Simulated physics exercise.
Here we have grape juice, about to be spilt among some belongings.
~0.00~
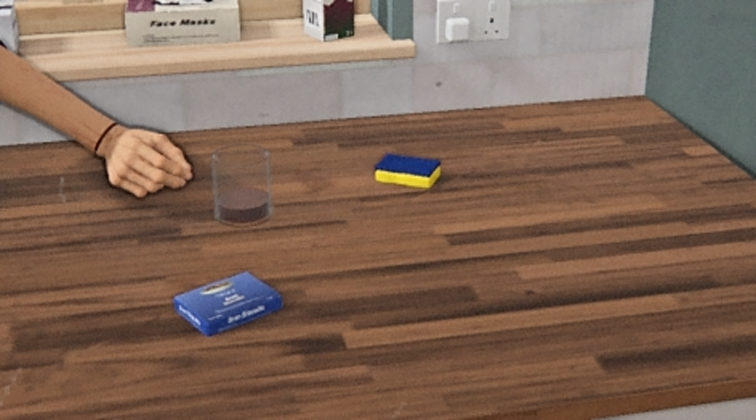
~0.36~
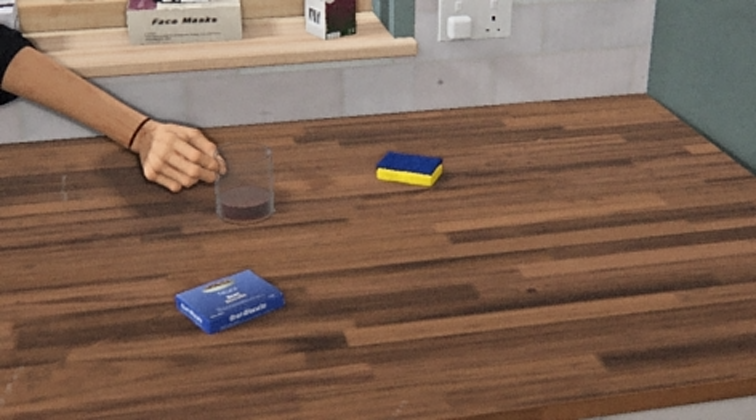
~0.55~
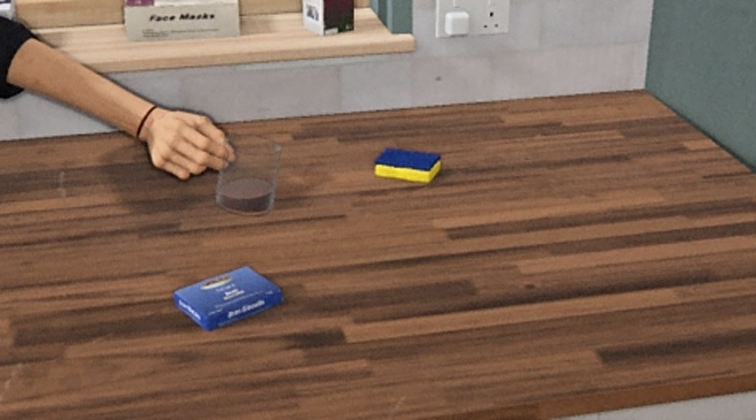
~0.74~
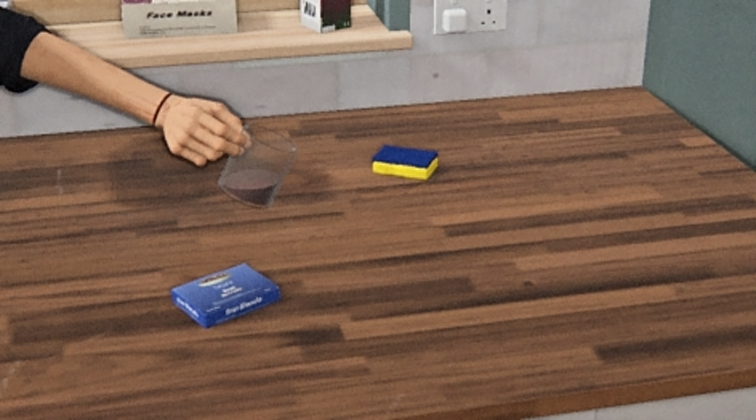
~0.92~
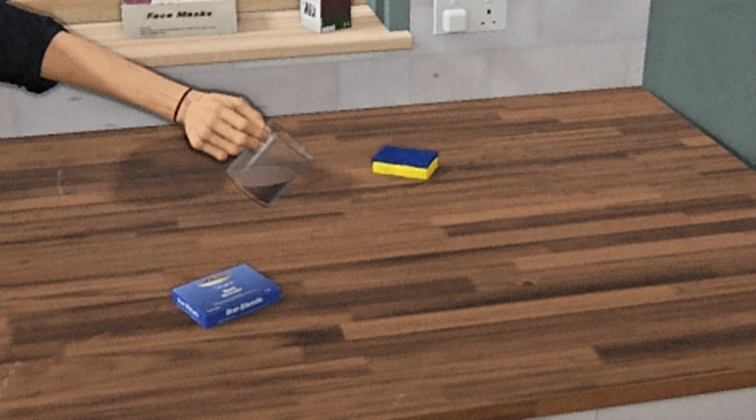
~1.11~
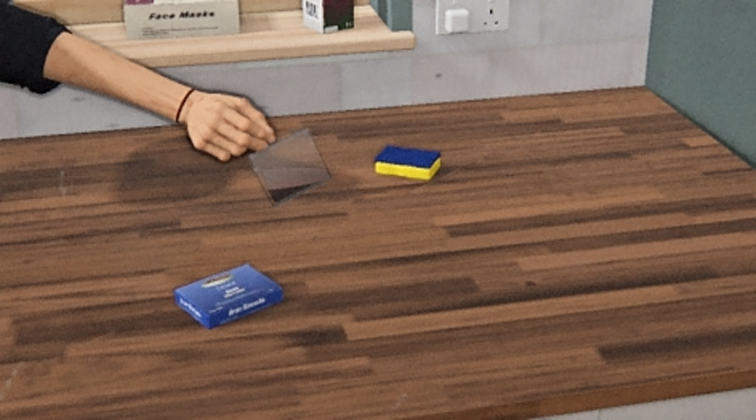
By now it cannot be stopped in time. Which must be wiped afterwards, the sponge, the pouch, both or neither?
Sponge becomes wet, pouch comes out dry.
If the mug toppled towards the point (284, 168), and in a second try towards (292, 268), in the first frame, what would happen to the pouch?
Try 1: Stays clear. Try 2: Gets splashed.
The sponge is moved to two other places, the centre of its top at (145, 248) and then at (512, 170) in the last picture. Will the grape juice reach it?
One: It escapes. Two: It ends up in the puddle.
Around 1.6 s, the puddle covers about as much as a plate; the sponge is soaking at its edge; the pouch is still dry.
Around 2.4 s, the puddle covers about as much as a tray; the sponge is soaking at its edge; the pouch is still dry.
Around 3.6 s, the puddle covers about as much as a tray; the sponge is soaking at its edge; the pouch is still dry.
